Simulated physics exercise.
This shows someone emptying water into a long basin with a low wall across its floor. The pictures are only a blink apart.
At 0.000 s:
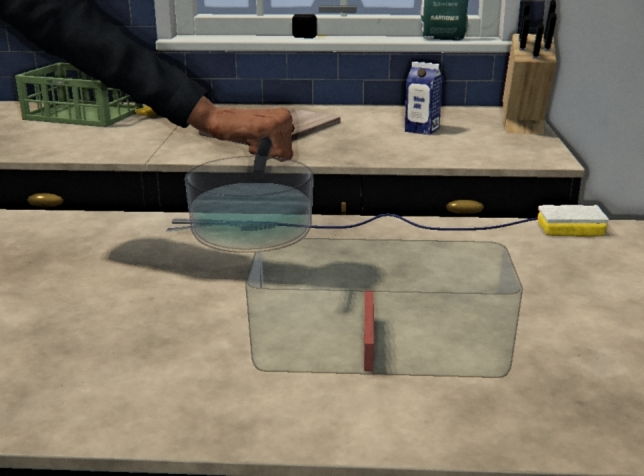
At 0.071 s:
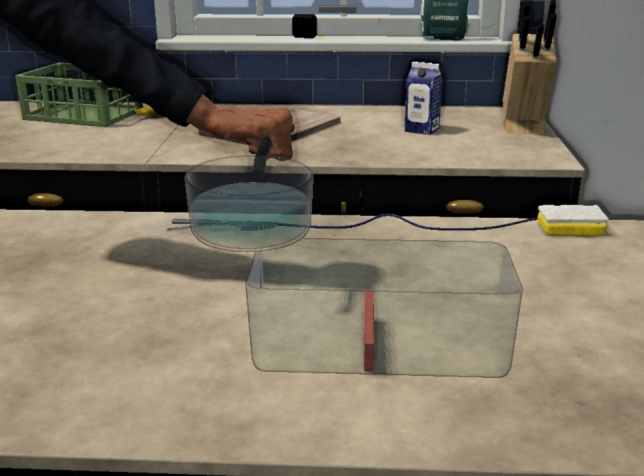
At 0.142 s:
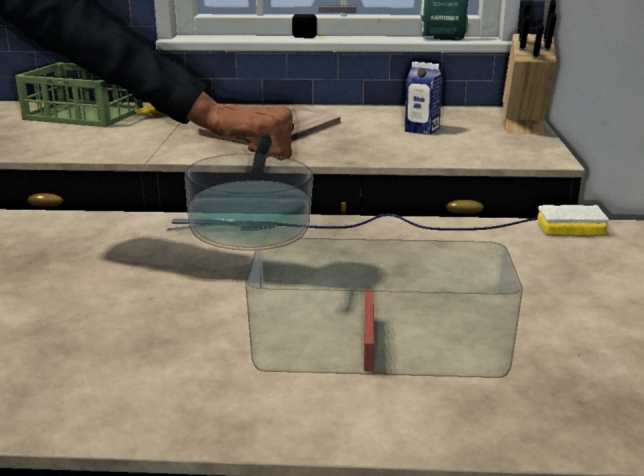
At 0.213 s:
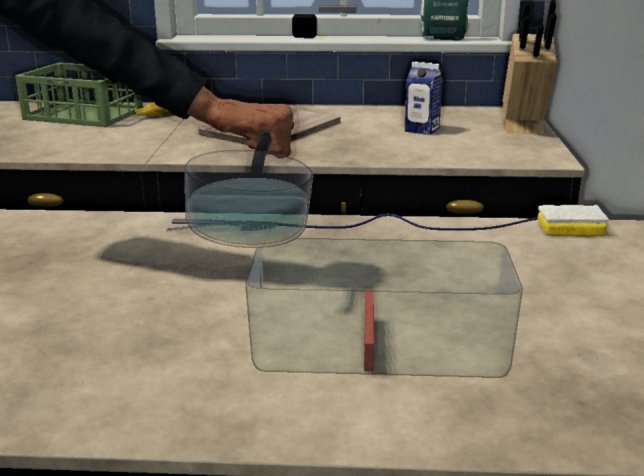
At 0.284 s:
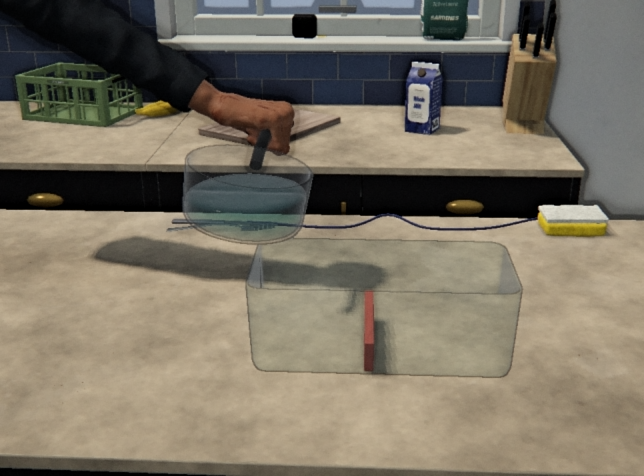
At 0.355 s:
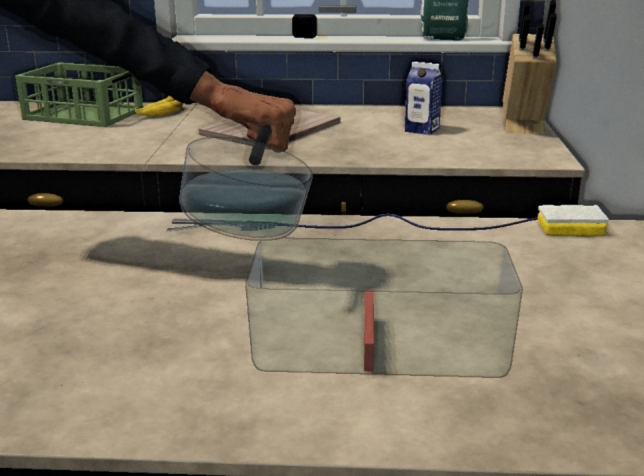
The clip opens with a hand holding a clear, round container of bluish water almost level above the left end of a long, clear basin with a low red wall across its floor. The hand then gradually tilts the container slightly to the right, and the water shifts a little inside it.
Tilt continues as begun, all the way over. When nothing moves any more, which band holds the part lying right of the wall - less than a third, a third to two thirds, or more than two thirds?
The share right of the wall is going to go past two thirds.
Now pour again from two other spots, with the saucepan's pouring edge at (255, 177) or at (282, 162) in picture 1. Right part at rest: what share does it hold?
First try 5 %, second try 45 %.
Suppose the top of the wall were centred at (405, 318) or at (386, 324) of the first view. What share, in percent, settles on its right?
15 %, then 65 %.
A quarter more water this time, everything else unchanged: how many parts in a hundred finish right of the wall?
Some 90 parts in a hundred, give or take.
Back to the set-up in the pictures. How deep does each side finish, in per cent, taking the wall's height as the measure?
10 per cent left, 60 per cent right.
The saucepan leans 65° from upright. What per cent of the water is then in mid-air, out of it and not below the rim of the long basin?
Estimate: Some 30 per cent.
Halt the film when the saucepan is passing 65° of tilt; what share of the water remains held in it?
Some 65 per cent has not yet come out.
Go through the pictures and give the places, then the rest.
It leans 0°; its right rim is at (312, 177); the water meets the walls at (193, 200) and (310, 202); the long basin's rim runs from (253, 263) to (513, 268); the wall's top is at (369, 316), in the first frame.
It leans 1°; its right rim is at (312, 177); the water meets the walls at (193, 199) and (309, 201), in the second frame.
It leans 2°; its right rim is at (312, 177); the water meets the walls at (192, 198) and (309, 199), in the third frame.
It leans 5°; its right rim is at (312, 177); the water meets the walls at (190, 195) and (308, 196), in the fourth frame.
It leans 9°; its right rim is at (311, 177); the water meets the walls at (188, 190) and (306, 193), in the fifth frame.
It leans 14°; its right rim is at (311, 178); the water meets the walls at (186, 184) and (306, 188), in the sixth frame.
A moment on, the saucepan is tipped part way and 66 per cent is still to pour, 6 is left of the wall and 0 right of it.
Next, the saucepan is tipped on its side and 12 per cent is still to pour, 7 is left of the wall and 64 right of it.
Then the saucepan is tipped right over and 0 per cent is still to pour, 8 is left of the wall and 90 right of it.
Later the saucepan is tipped right over and 0 per cent is still to pour, 9 is left of the wall and 90 right of it.
Finally, 9 per cent lies left of the wall, 90 right of it and 1 outside.
